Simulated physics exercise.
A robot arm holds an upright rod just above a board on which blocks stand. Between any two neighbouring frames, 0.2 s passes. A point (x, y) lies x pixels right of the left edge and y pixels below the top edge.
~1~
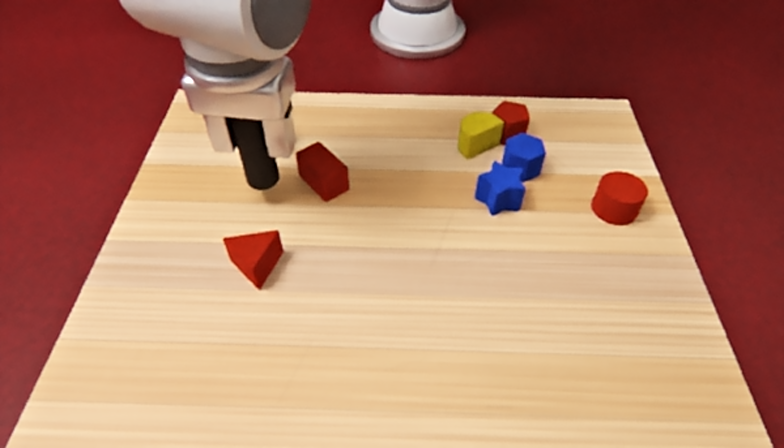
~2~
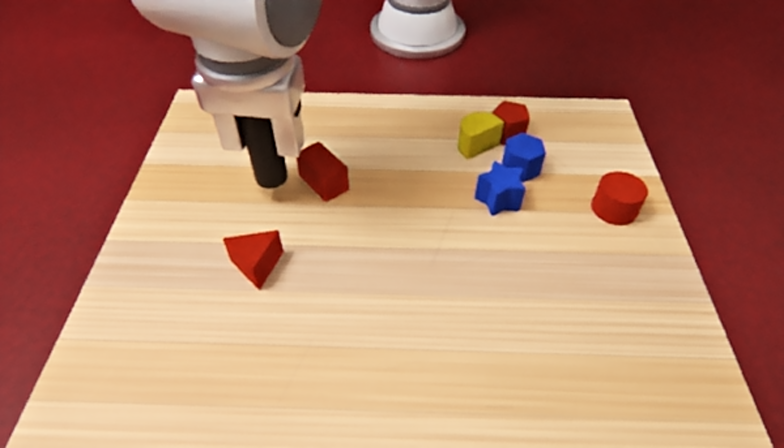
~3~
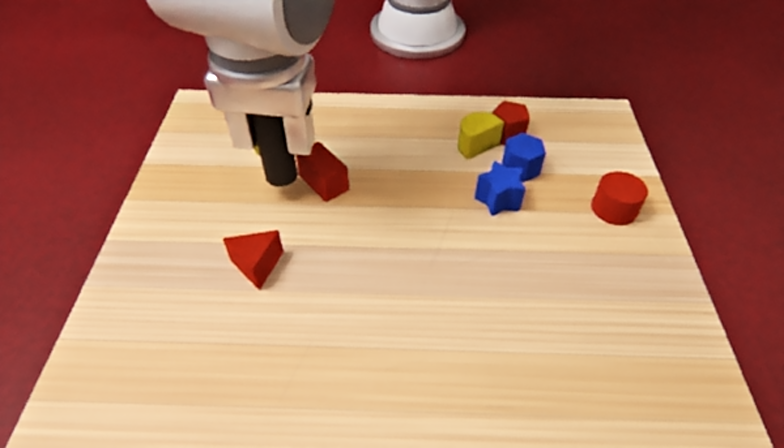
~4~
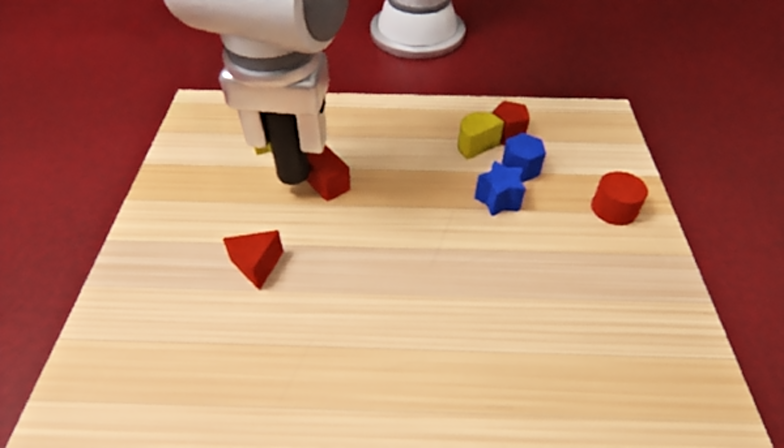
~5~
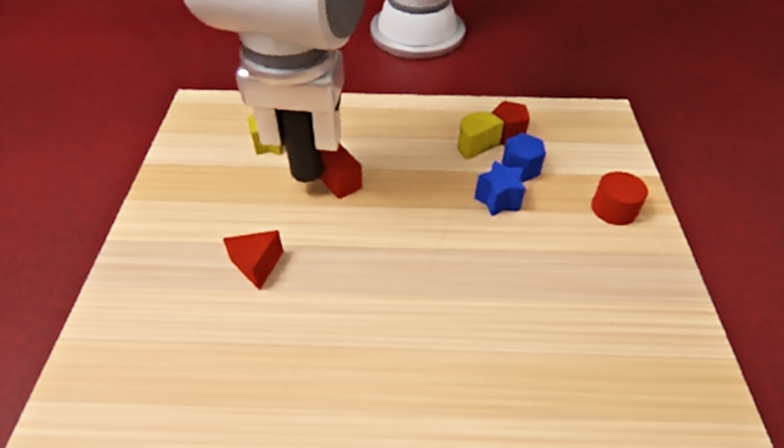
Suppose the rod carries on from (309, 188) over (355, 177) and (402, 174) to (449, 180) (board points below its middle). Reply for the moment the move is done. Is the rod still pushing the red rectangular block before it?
Answer: No.
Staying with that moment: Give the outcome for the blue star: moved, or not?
Left in place.
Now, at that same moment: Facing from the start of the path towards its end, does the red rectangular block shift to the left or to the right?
Left.
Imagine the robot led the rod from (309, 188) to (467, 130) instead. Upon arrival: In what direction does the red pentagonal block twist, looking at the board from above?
Spins counterclockwise.
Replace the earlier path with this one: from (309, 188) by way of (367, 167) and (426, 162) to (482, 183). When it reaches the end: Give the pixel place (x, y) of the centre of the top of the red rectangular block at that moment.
Close to (486, 137).
On the path given first. One third of the way, rod (354, 160); red rectangular block (383, 146).
Two thirds of the way, rod (403, 157); red rectangular block (428, 139).
At the end, rod (451, 163); red rectangular block (447, 134), turned 30° anticlockwise; yellow half-round block (484, 119); blue star unmoved; red pentagonal block (516, 108).
